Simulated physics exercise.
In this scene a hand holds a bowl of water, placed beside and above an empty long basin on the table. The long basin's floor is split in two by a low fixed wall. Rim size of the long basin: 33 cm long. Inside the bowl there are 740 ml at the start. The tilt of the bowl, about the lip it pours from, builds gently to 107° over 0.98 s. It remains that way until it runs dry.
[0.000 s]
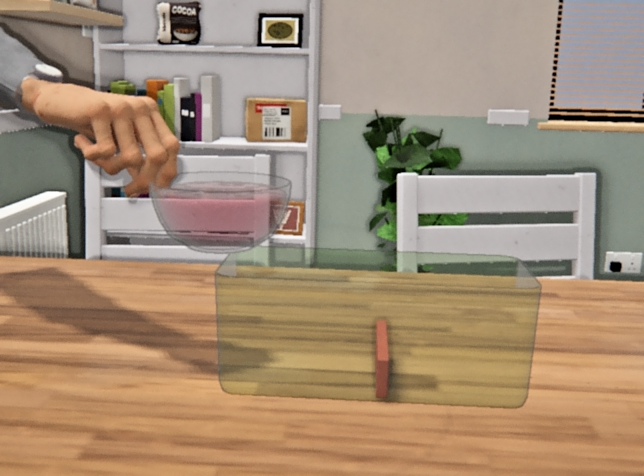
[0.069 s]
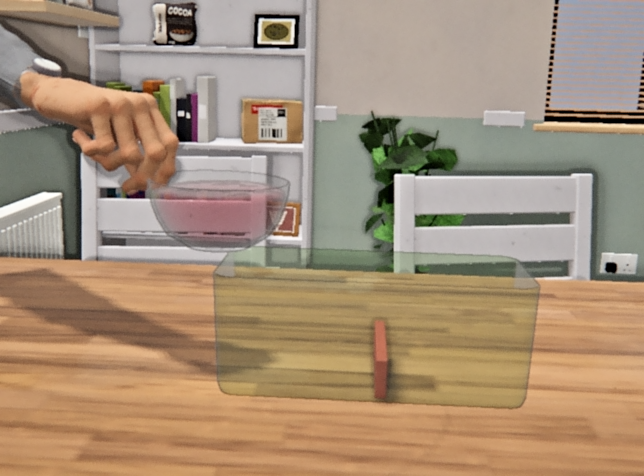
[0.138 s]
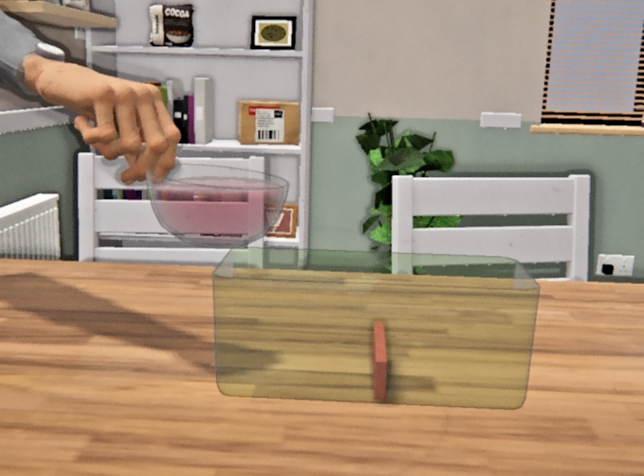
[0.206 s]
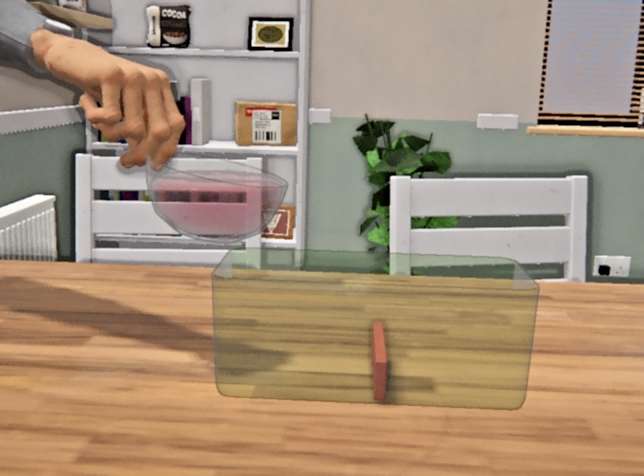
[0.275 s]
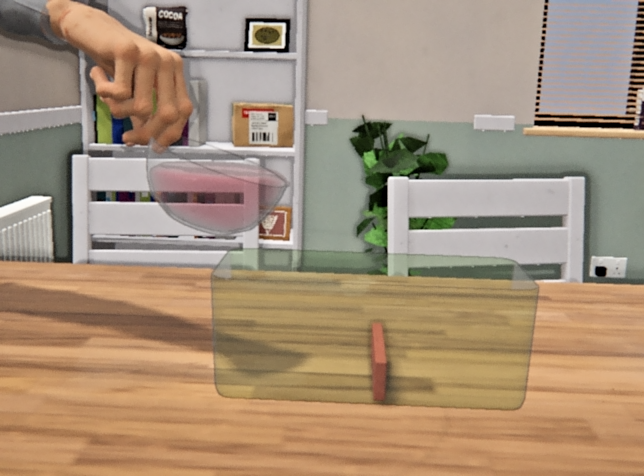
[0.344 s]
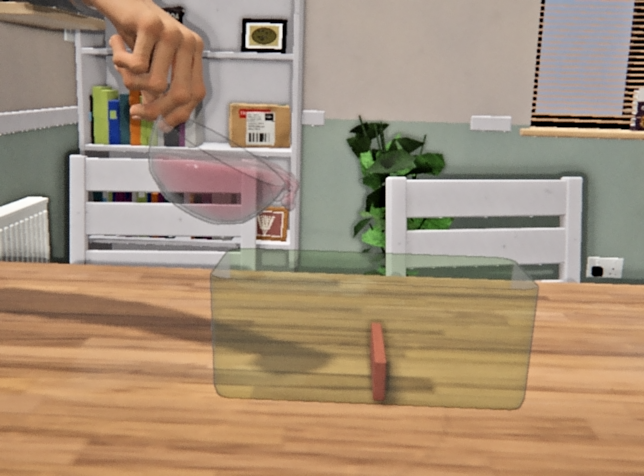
On a wooden table in a room with white chairs and shelves, a hand holds a clear bowl of pink liquid beside and above a long glass basin. The hand rises and gradually tilts the bowl rightward, until a little liquid slips over its right lip.
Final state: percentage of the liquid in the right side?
Approximately 58 %.
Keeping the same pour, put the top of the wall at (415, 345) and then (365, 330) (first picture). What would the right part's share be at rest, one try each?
Respectively close to 15 and 80 %.
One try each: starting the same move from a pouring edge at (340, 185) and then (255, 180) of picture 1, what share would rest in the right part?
Respectively about 90 and 10 percent.
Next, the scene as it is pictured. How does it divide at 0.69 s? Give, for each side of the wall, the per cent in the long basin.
24 on the left, 12 on the right, roughly.
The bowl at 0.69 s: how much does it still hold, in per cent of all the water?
Roughly 22 percent.
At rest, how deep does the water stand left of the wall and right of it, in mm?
The left ends up at roughly 14 mm, with the right at roughly 22 mm.
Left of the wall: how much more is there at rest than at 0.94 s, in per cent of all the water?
About 5 percent, give or take.
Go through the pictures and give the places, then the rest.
In the first frame, it leans 0°; its right rim is at (290, 185); the water meets the walls at (158, 188) and (288, 193); the long basin's rim runs from (225, 261) to (530, 274); the wall's top is at (382, 340).
In the second frame, it leans 1°; its right rim is at (289, 186); the water meets the walls at (156, 187) and (286, 192).
In the third frame, it leans 5°; its right rim is at (288, 186); the water meets the walls at (155, 183) and (285, 188).
In the fourth frame, it leans 11°; its right rim is at (287, 187); the water meets the walls at (154, 176) and (286, 183).
In the fifth frame, it leans 19°; its right rim is at (285, 187); the water meets the walls at (154, 166) and (284, 180); 2 per cent is over the edge.
In the sixth frame, it leans 29°; its right rim is at (284, 187); the water meets the walls at (156, 153) and (284, 178); 7 per cent is over the edge.
Then, 0.69 s in, the tilt is 85° and 22 per cent is still to pour, 24 is left of the wall and 13 right of it.
Then, 0.94 s in, the tilt is 106° and 0 per cent is still to pour, 36 is left of the wall and 59 right of it.
Then, 1.20 s in, the tilt is 107° and 0 per cent is still to pour, 41 is left of the wall and 58 right of it.
Then, 1.48 s in, the tilt is 107° and 0 per cent is still to pour, 41 is left of the wall and 58 right of it.
Finally, 41 per cent lies left of the wall, 58 right of it and 1 outside.
